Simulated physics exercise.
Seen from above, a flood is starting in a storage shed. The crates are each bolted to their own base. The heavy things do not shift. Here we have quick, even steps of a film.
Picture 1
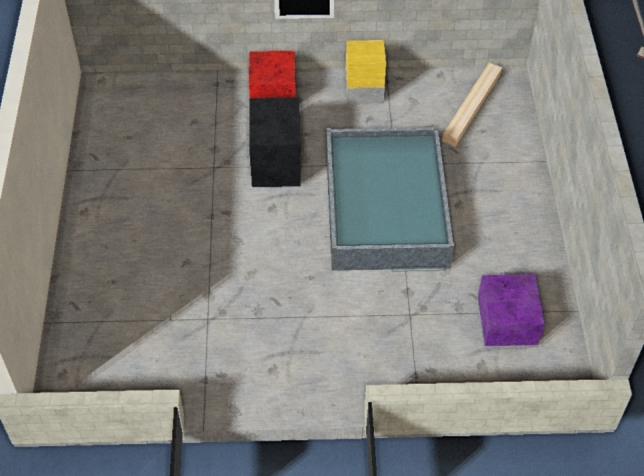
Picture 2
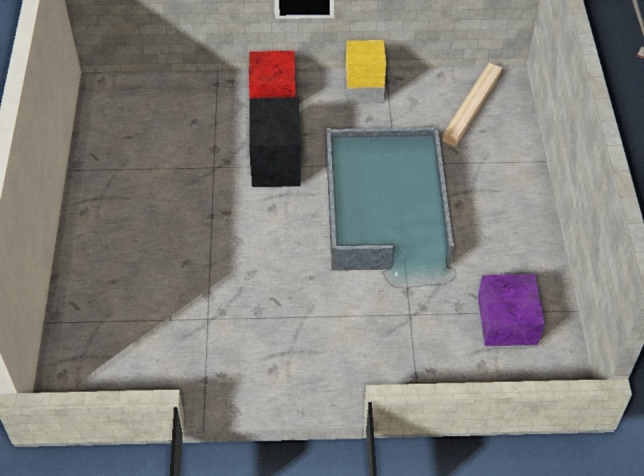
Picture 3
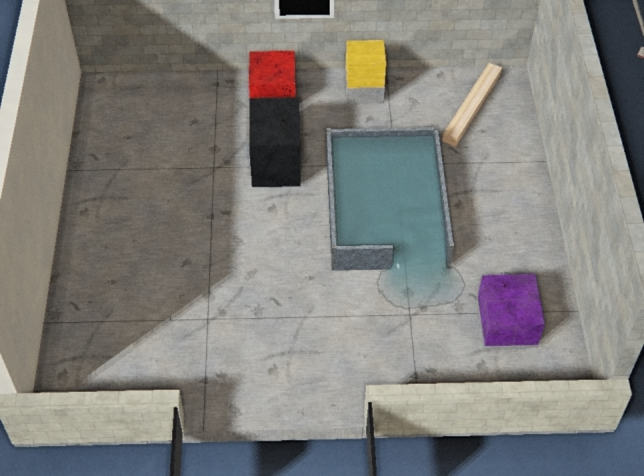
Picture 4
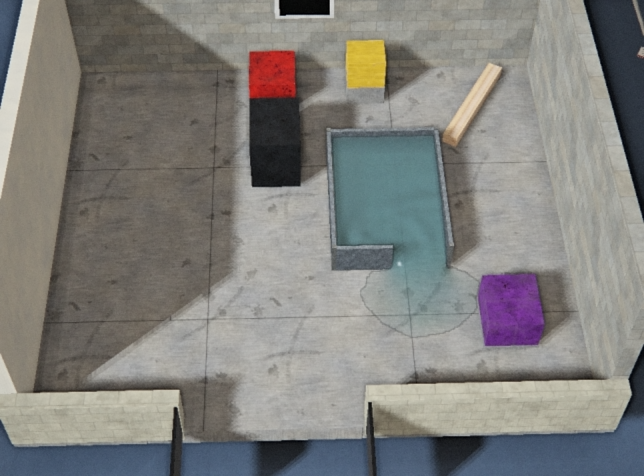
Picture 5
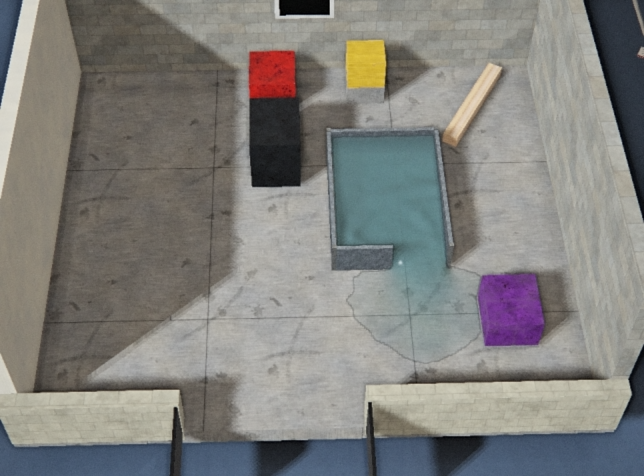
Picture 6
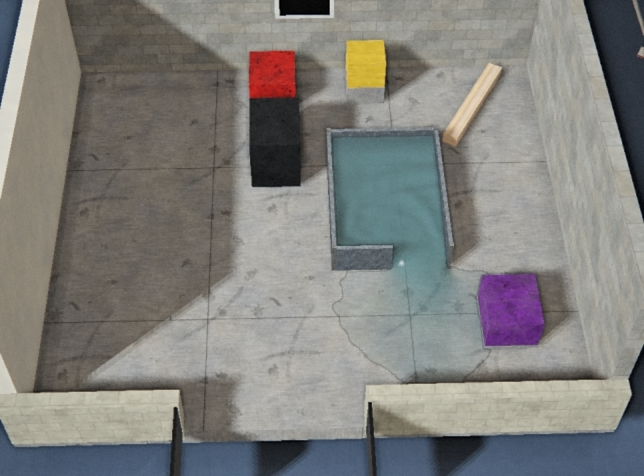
A grey-walled tank of blue-green water stands near the middle of a storage shed's stone floor, seen from above within pale block walls. Red and black blocks sit to its upper left, a yellow one behind, a wooden plank at upper right and a purple block at lower right. A gap opens in the tank's near side, and water pours out, spreading across the floor towards the viewer and around the purple block.
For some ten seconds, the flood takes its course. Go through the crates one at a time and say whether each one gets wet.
The purple crate is flooded; the red crate is not flooded; the yellow crate is not flooded.
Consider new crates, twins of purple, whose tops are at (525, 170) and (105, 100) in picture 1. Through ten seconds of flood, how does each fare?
Going in order, the first crate gets reached while the second remains untouched.
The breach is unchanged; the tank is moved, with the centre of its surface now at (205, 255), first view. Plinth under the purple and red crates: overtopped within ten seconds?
I reckon the purple one is unharmed, while the red one is unharmed.
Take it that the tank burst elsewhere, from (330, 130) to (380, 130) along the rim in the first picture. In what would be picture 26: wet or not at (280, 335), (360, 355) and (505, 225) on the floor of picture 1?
Point by point: Unwetted, unwetted, unwetted.
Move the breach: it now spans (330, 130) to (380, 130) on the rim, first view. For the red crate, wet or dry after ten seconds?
Note: Red crate gets reached.
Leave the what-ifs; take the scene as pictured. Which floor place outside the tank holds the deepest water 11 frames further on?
Roughly at (457, 409).
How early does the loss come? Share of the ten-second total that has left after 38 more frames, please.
That comes to 65 per cent, as I work it out.
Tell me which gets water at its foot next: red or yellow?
It's the one in yellow here.
A moment on, water covers 10 % of the floor; the purple crate water round its plinth, the red crate not reached, the yellow crate not reached.
Next, water covers 15 % of the floor; the purple crate water round its plinth, the red crate not reached, the yellow crate not reached.
Then, water covers 20 % of the floor; the purple crate water round its plinth, the red crate not reached, the yellow crate not reached.
Later, water covers 45 % of the floor; the purple crate water round its plinth, the red crate not reached, the yellow crate not reached.
In the end, water covers 60 % of the floor; the purple crate was topped, the red crate stayed above the water, the yellow crate stayed above the water.
